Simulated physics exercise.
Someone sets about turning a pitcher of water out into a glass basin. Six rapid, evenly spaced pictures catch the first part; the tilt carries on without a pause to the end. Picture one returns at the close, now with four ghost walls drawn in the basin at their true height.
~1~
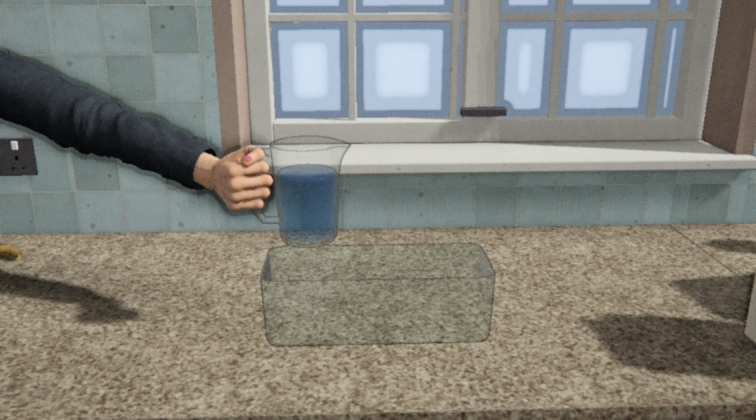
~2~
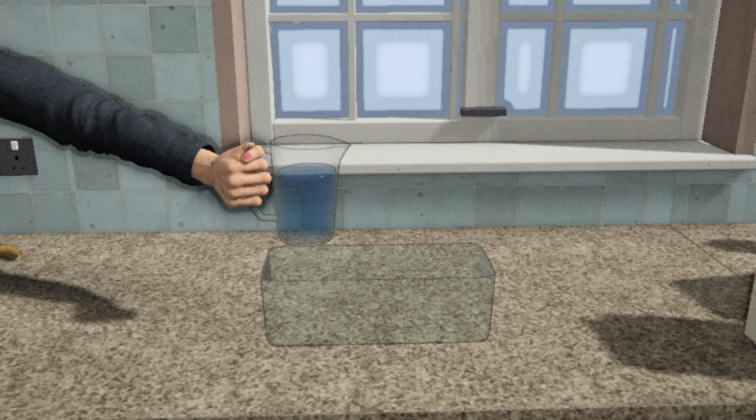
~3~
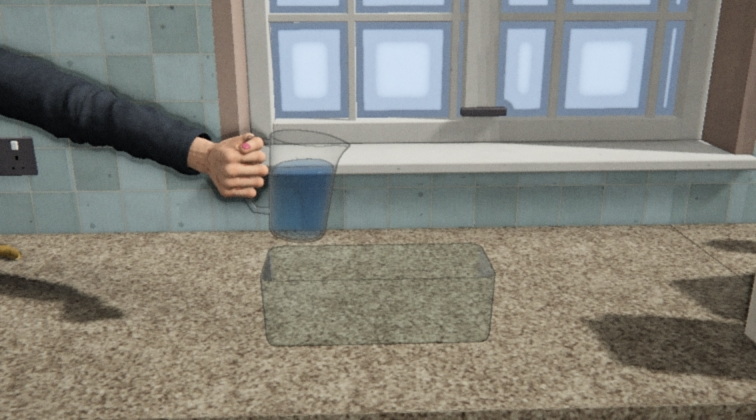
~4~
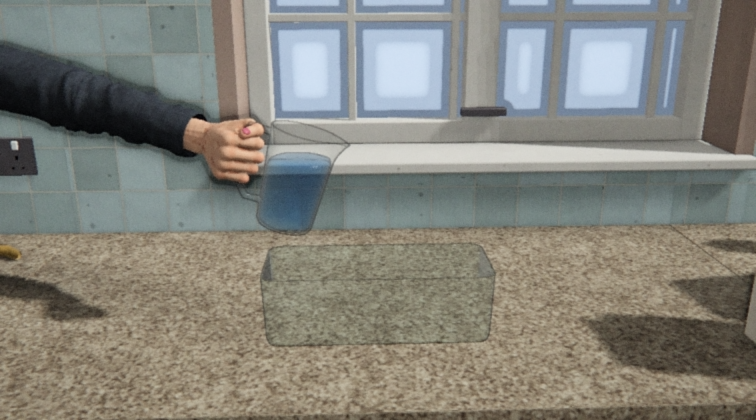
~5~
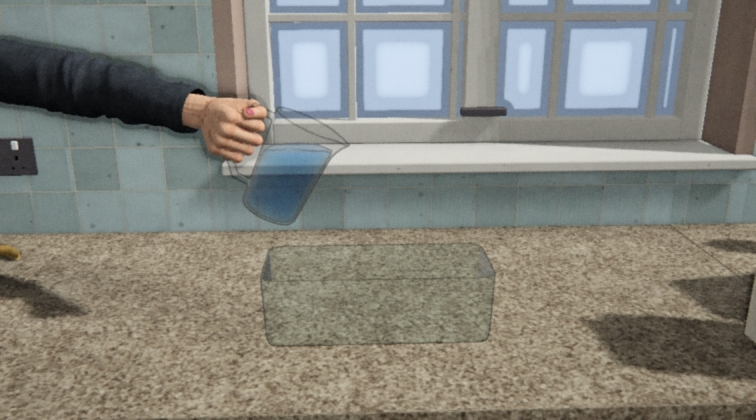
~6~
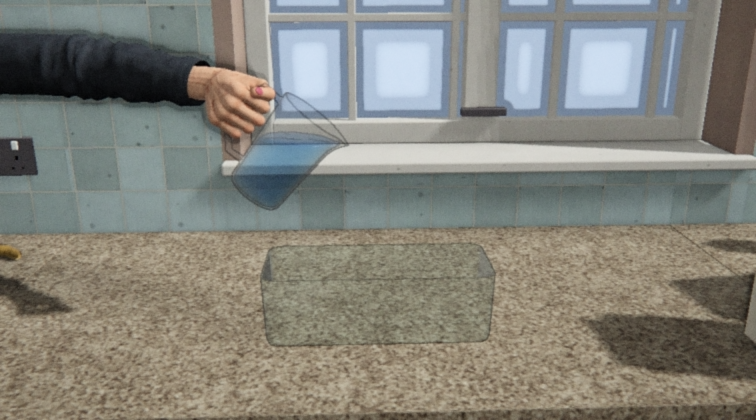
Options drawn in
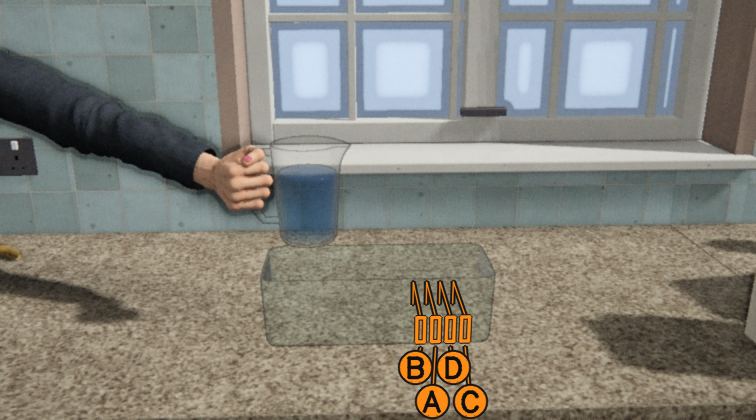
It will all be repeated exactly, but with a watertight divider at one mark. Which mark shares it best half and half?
I would pick place A.
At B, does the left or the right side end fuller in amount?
More ends on the right.
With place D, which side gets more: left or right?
The left one.
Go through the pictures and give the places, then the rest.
In the first picture, upright, lip at (350, 145); basin from (266, 344) to (489, 339); nothing has left yet.
In the second picture, upright, lip at (349, 145); nothing has left yet.
In the third picture, tipped about 7°, lip at (349, 145); nothing has left yet.
In the fourth picture, tipped about 16°, lip at (349, 145); nothing has left yet.
In the fifth picture, tipped about 27°, lip at (348, 144); nothing has left yet.
In the sixth picture, tipped about 39°, lip at (348, 144); nothing has left yet.
In orange, A at (435, 347); B at (420, 347); C at (465, 346); D at (450, 347).
Choosing A, about 51 % ends left of the wall and 44 % right of it; 5 % is lost outside.
Choosing B, about 15 % ends left of the wall and 82 % right of it; 3 % is lost outside.
Choosing C, about 87 % ends left of the wall and 7 % right of it; 6 % is lost outside.
Choosing D, about 82 % ends left of the wall and 13 % right of it; 5 % is lost outside.
